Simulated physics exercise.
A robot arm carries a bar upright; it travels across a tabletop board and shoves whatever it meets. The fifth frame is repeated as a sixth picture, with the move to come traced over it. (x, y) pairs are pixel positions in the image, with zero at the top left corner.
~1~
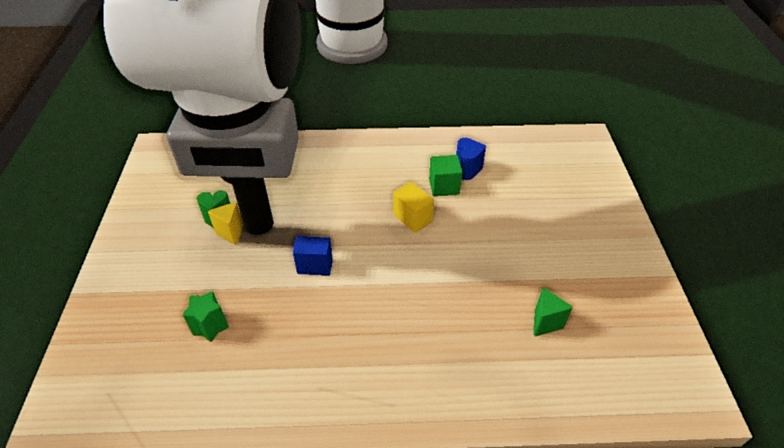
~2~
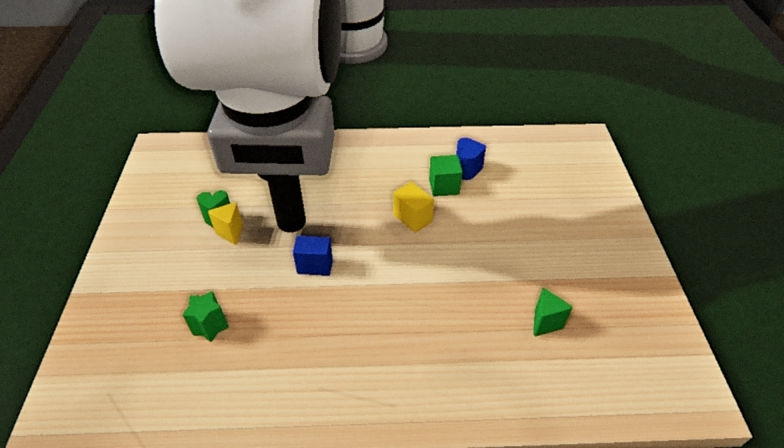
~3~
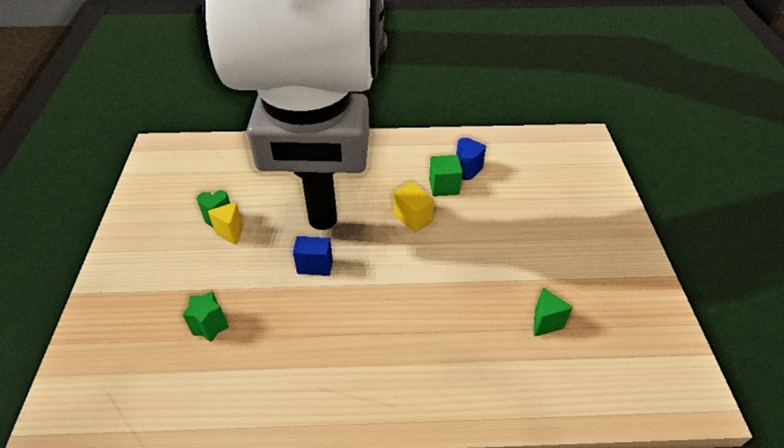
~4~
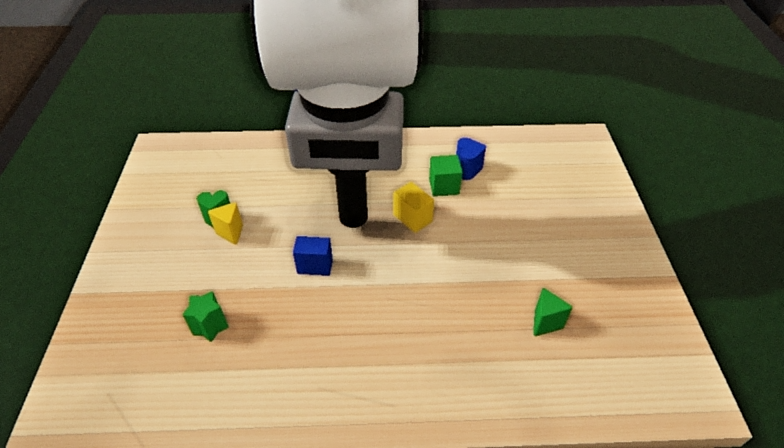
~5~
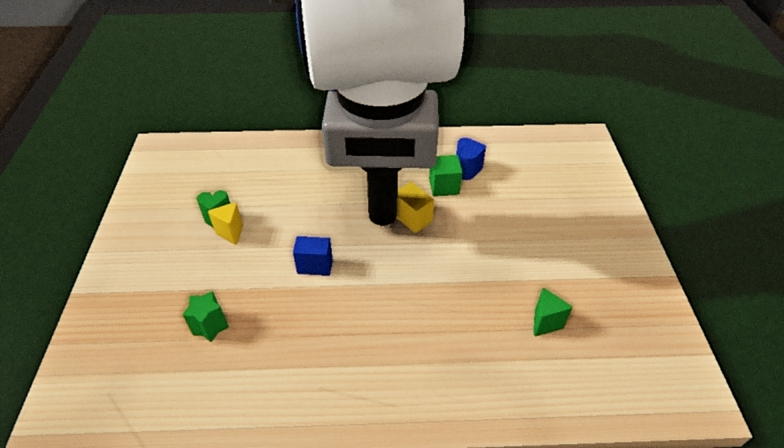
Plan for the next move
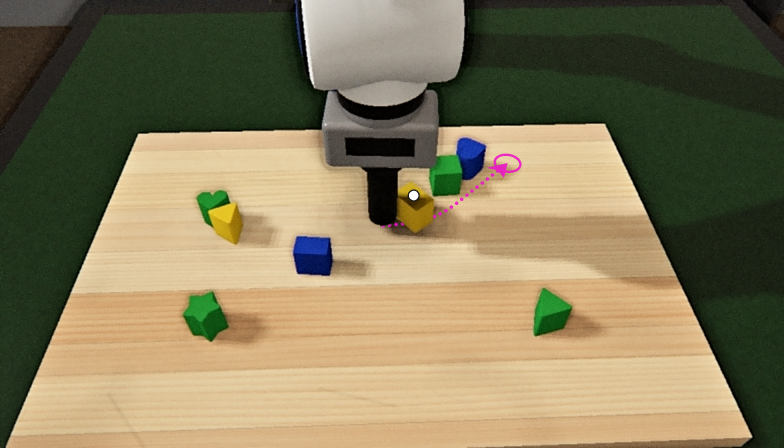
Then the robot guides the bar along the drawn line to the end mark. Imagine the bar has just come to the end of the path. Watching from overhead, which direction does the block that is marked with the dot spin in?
It rotates clockwise.
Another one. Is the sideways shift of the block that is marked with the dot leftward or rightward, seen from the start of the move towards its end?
It is displaced to the right.
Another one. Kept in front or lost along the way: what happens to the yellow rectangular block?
Slipped clear.
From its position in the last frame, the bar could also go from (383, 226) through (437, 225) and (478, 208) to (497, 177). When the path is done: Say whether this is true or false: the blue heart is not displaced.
False
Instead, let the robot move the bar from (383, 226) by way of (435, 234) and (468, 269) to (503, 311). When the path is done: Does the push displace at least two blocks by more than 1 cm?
No - that is not the case.
The line goes from (383, 226) over (437, 215) and (475, 189) to (508, 163); the dot is on the yellow rectangular block.
The first path, step by step. One third of the way, bar (439, 205); yellow rectangular block (464, 185), turned 10° clockwise.
Two thirds of the way, bar (477, 178); yellow rectangular block (506, 171), turned 65° clockwise; green square block (448, 159), turned 35° anticlockwise.
At the end, bar (510, 153); blue rectangular block unmoved; yellow rectangular block (512, 170), turned 85° clockwise; green square block (448, 159), turned 35° anticlockwise; blue heart (472, 142), turned 20° anticlockwise.
